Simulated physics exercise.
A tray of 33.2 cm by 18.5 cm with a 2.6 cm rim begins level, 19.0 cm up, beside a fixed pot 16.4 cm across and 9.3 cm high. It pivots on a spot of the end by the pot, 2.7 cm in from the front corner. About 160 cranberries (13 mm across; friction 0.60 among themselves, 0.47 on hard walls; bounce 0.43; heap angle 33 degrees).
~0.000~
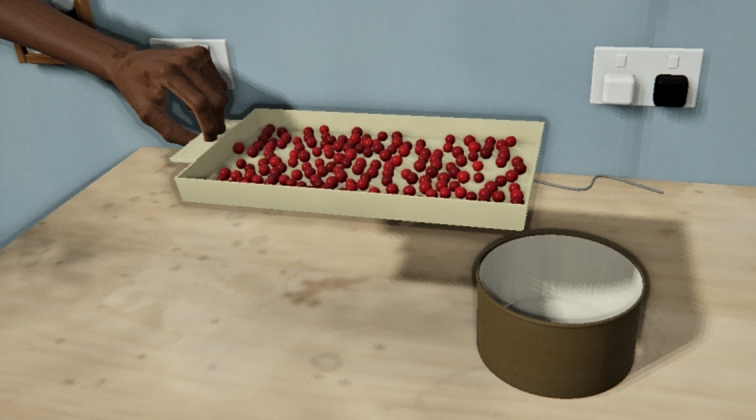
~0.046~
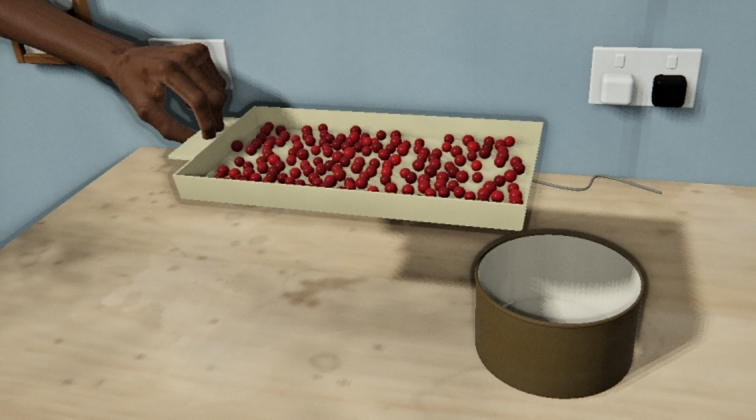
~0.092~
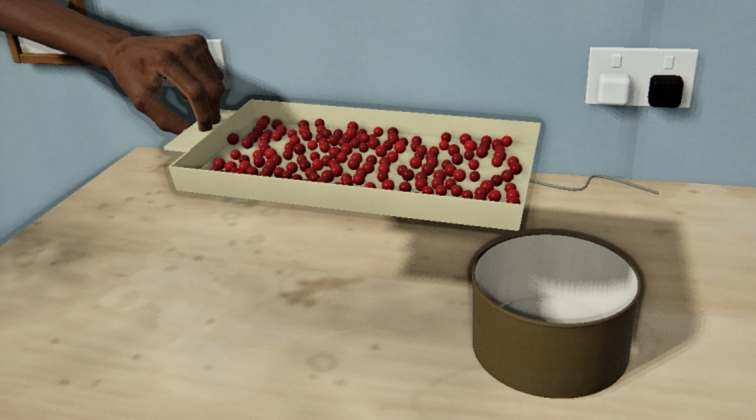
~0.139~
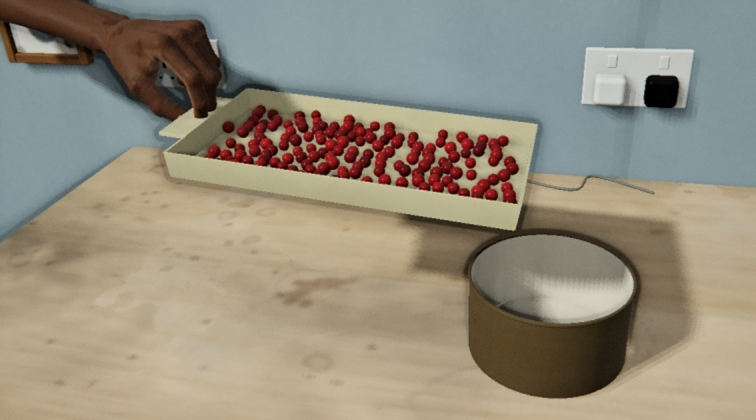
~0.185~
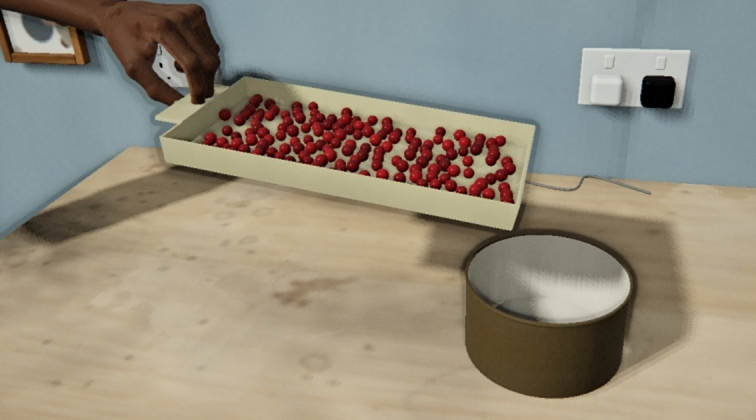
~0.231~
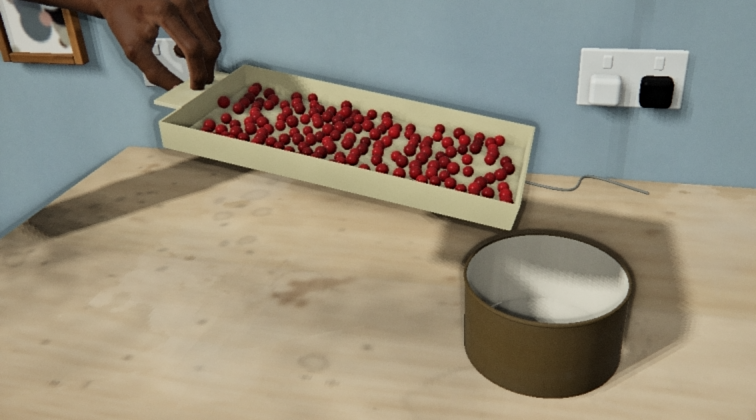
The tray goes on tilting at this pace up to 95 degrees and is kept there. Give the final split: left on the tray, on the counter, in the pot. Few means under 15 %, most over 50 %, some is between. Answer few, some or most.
Tray: Few, counter: Some, pot: Most.
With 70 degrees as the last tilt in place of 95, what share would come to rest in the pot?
It would be near 0 per cent.
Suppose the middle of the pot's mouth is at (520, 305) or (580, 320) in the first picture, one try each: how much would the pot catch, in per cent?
About 15 and 25 per cent.
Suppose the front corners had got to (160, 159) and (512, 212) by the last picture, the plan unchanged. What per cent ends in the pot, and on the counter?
Pot 0, counter 100.
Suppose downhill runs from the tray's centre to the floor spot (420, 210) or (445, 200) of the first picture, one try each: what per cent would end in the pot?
Some 0 and 25 per cent.
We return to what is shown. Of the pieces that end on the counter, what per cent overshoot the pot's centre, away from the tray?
Some 80 per cent.
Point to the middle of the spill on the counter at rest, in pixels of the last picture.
Near (589, 281).
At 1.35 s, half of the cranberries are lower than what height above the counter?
Some 24 cm.
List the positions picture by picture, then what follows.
In the first frame, tray tilt 0 degrees, front corners at (179, 177) and (523, 204); middle of the pieces at (376, 165); pot at (559, 274).
In the second frame, tray tilt 1 degrees, front corners at (177, 174) and (522, 204); middle of the pieces at (375, 164).
In the third frame, tray tilt 2 degrees, front corners at (173, 166) and (520, 204); middle of the pieces at (372, 160).
In the fourth frame, tray tilt 5 degrees, front corners at (168, 152) and (518, 204), lowest corner right back; middle of the pieces at (368, 154).
In the fifth frame, tray tilt 7 degrees, front corners at (164, 137) and (516, 204), lowest corner right back; middle of the pieces at (366, 148).
In the sixth frame, tray tilt 10 degrees, front corners at (163, 121) and (516, 204), lowest corner right back; middle of the pieces at (366, 142); pot at (546, 274). Its pace works out near 60 degrees a second.
After 0.91 s, tilt 50 degrees; the tray holds 100 %, the pot 0 %.
After 1.35 s, tilt 76 degrees; the tray holds 95 %, the pot 0 %.
Then, at 1.88 s, tilt 95 degrees; the tray holds 45 %, the pot 15 %.
At rest (3.0 s), tray 0 %, counter 35 %, pot 65 %.
